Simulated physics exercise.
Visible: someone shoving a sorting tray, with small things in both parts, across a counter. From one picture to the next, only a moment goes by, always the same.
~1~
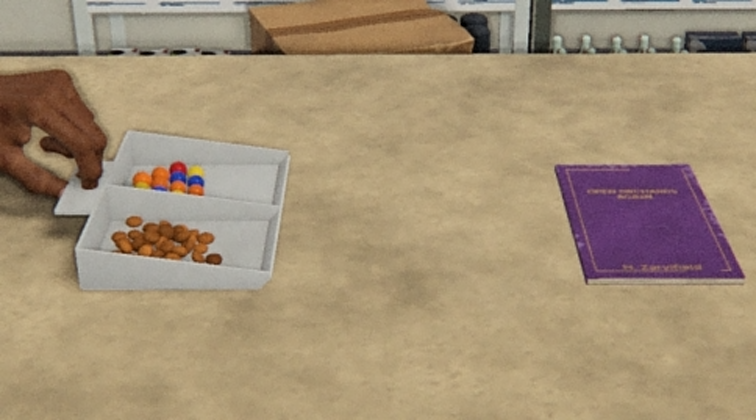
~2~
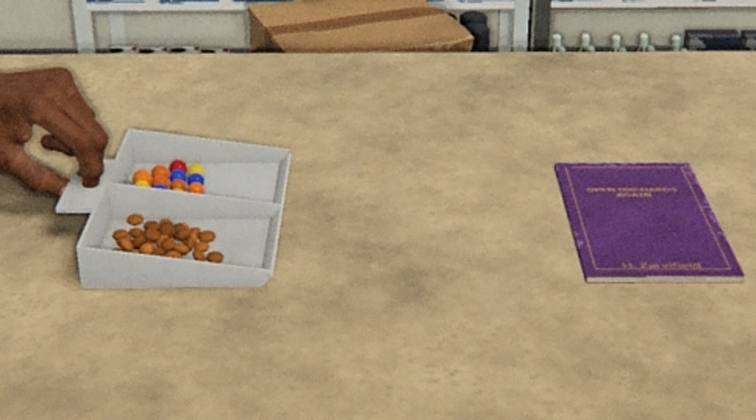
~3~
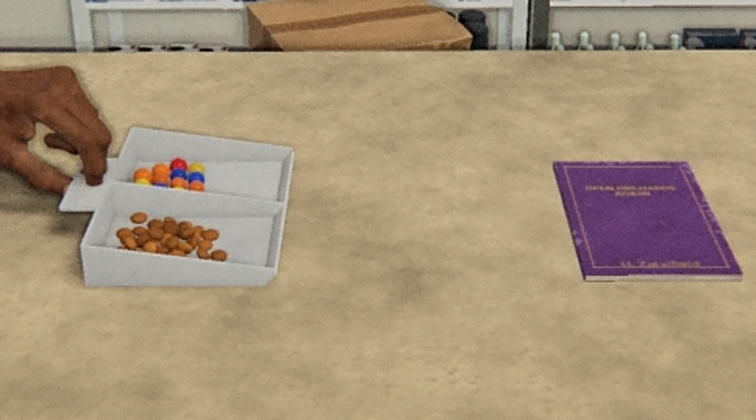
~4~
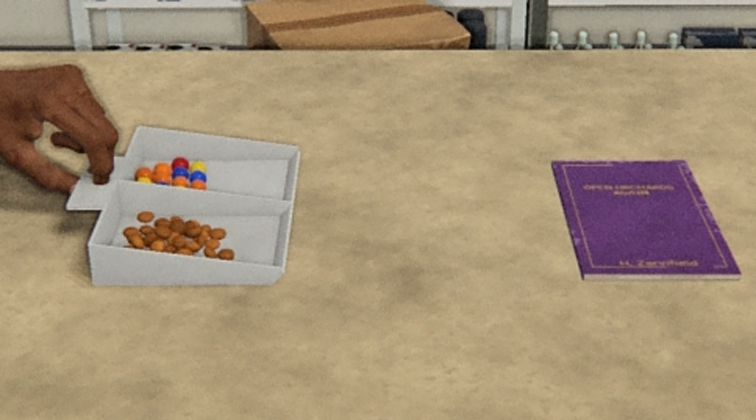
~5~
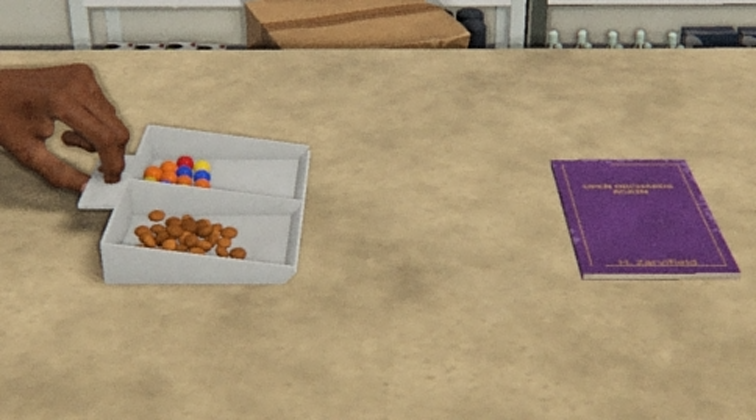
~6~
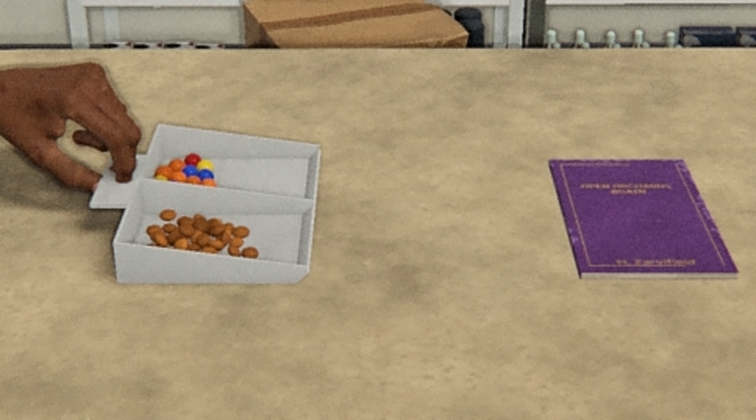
On a mottled tan counter seen from the front and slightly above, a cardboard box and shelving stand along the far edge. A hand at the left grips the tab of a light grey two-part tray, with colourful gumballs in the back and brown kibble in front, while a thin purple book lies at the right. The hand pushes the tray a short way rightward, slowly, then slightly faster, as the view shifts very slightly.
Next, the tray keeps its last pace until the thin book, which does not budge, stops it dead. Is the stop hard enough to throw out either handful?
Result: Front handful fully retained, back handful fully retained.
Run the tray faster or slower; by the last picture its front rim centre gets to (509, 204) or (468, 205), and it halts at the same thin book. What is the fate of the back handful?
In the first try it sends some over the front rim; in the second it loses pieces over the front.
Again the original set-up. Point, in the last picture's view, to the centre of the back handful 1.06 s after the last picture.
I'd mark it somewhere close to (441, 179).
Then, 0.48 s after the last picture, tray still sliding, front rim near (431, 205); front handful all inside; back handful all inside.
Then, 1.06 s after the last picture, tray stopped at the thin book; front handful all inside; back handful all inside.
Then, 1.27 s after the last picture, tray stopped at the thin book; front handful all inside; back handful all inside, moved towards the front rim.
By the end, tray stopped at the thin book; front handful all inside; back handful all inside, moved towards the front rim.
